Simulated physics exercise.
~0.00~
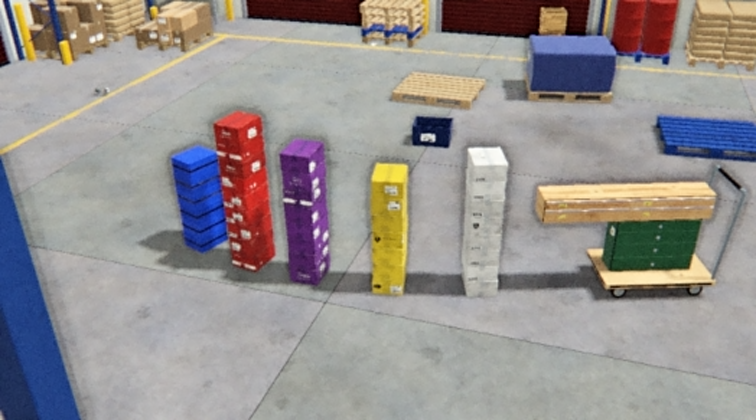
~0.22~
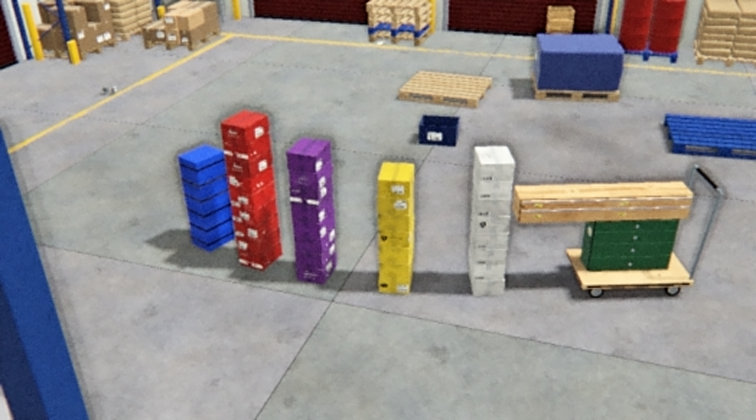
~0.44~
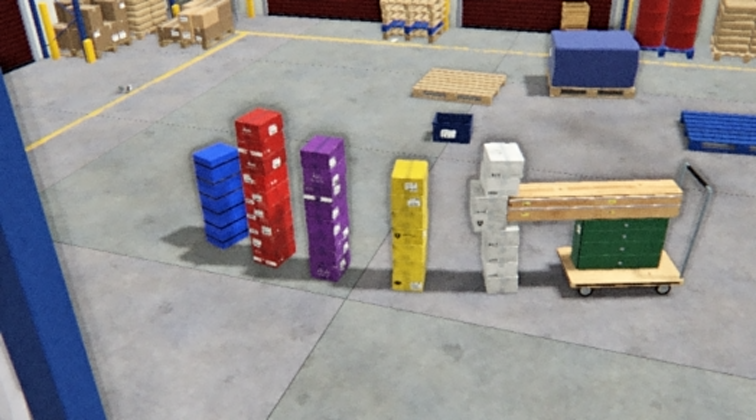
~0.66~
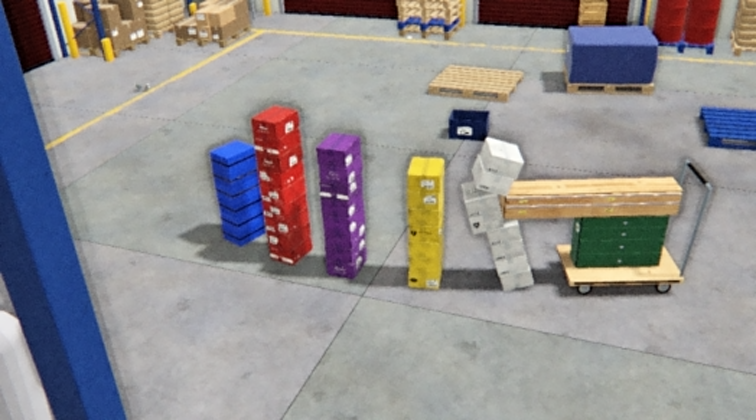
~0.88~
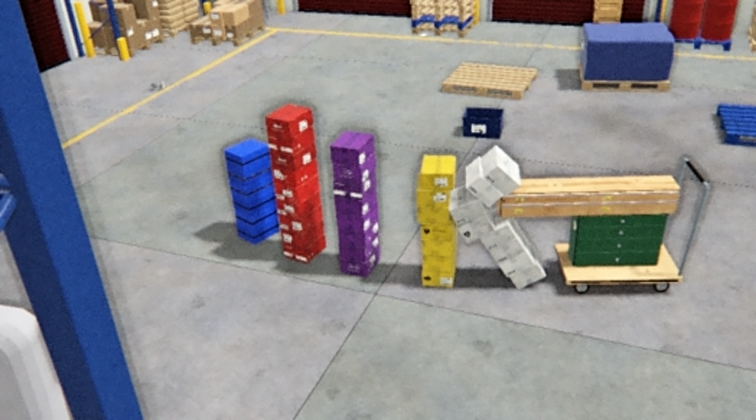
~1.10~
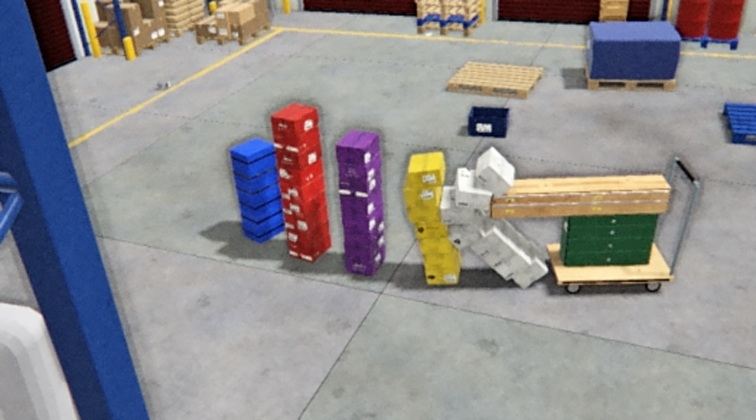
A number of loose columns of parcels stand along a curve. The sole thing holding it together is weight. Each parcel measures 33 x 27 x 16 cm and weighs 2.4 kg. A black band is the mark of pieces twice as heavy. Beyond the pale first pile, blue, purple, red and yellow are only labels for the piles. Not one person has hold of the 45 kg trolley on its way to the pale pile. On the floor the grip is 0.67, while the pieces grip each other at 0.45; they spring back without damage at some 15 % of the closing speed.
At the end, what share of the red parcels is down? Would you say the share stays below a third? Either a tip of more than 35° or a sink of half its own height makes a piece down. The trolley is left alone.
No.
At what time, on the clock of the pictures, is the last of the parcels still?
Roughly 5.5 seconds.
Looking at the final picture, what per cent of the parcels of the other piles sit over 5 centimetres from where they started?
It is 95 per cent.
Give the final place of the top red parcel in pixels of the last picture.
In the final image its middle is around (190, 165).
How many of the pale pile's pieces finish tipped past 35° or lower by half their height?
That makes 8 in all.
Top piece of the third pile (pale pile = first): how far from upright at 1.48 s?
It sits around 0° from upright.
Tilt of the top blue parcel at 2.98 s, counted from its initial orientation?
It sits at about 20 degrees.
After 1.48 s, 8 of the pale pile down; none of the 9 red parcels down (0 of 30 in all colours); top red parcel unmoved; top yellow parcel 25° from how it stood, 6 cm lower.
After 2.26 s, 8 of the pale pile down; none of the 9 red parcels down (6 of 30 in all colours); top red parcel 9° from how it stood; top yellow parcel 37° from how it stood, 38 cm lower.
After 2.98 s, 8 of the pale pile down; 6 of the 9 red parcels down (20 of 30 in all colours); top red parcel 58° from how it stood, 52 cm lower; top yellow parcel upside down.
After 3.68 s, 8 of the pale pile down; 9 of the 9 red parcels down (28 of 30 in all colours); top red parcel 16° from how it stood, 1.23 m lower; top yellow parcel upside down.
In the end (5.7 s), 8 of the pale pile down; 9 of the 9 red parcels down (28 of 30 in all colours); top red parcel 1.29 m lower; top yellow parcel upside down. That is 100 per cent. From the last view, middles, top red parcel near (190, 165), top yellow parcel near (261, 277).
